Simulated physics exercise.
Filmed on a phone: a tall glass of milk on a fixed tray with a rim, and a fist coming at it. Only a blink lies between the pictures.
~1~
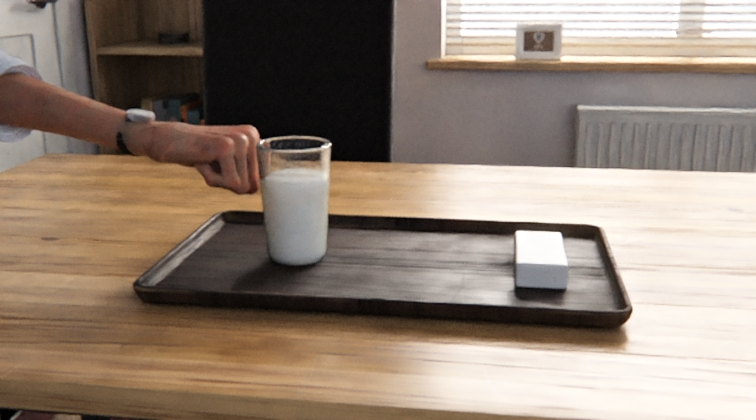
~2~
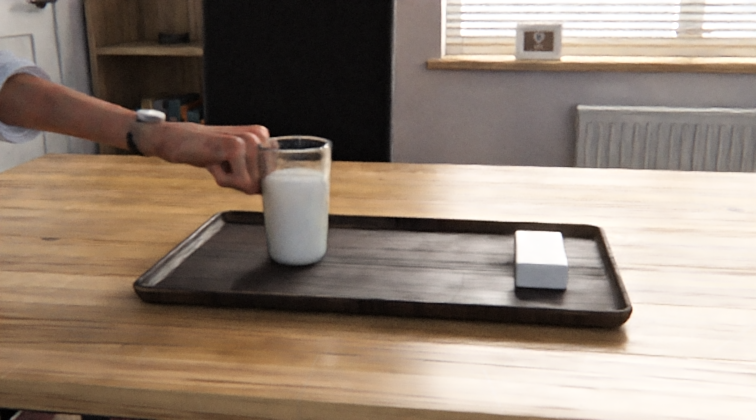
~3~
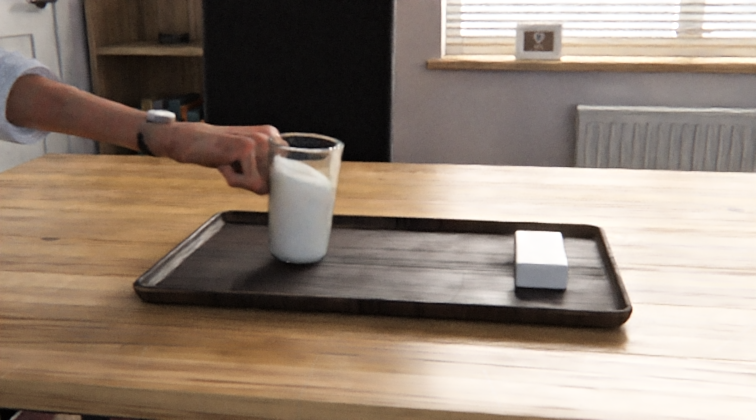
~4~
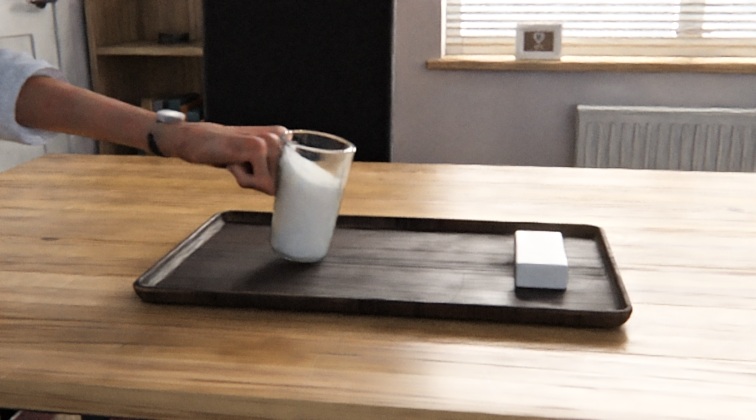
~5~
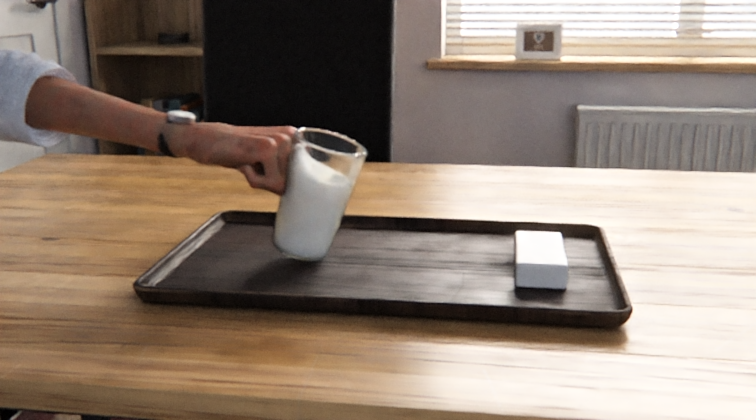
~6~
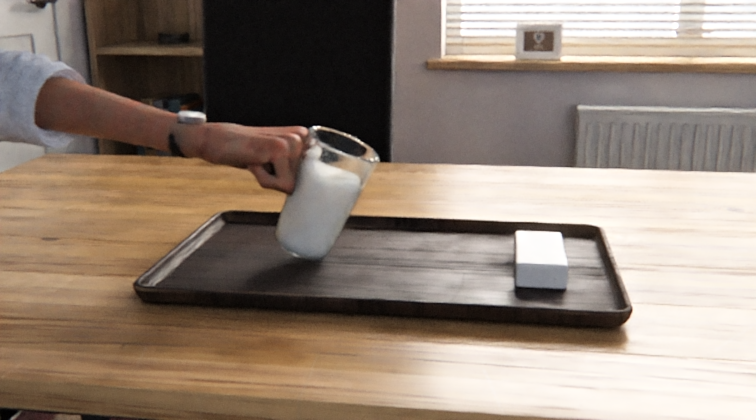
A fist at the end of an outstretched arm presses against the upper left side of a glass of milk standing upright on a dark tray. The glass then leans steadily to the right as the hand follows, its milk sloshing up the left side before levelling, while a white block stays still.
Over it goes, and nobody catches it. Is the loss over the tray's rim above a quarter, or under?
After the fall less than a quarter leaves the tray.
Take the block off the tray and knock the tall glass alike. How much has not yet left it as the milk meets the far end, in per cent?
Roughly 55 in a hundred.
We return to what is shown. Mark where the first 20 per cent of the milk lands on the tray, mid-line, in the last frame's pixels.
Roughly at (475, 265).
A moment on, the tall glass is falling and 99 per cent is in the glass, 0 on the tray and 1 above or beyond its rim.
Next, the tall glass lies on its side and 69 per cent is in the glass, 9 on the tray and 22 above or beyond its rim.
Then the tall glass lies on its side and 37 per cent is in the glass, 37 on the tray and 26 above or beyond its rim.
Later the tall glass lies on its side and 19 per cent is in the glass, 65 on the tray and 15 above or beyond its rim.
In the end 88 per cent is held by tray and glass, 12 is off the tray.
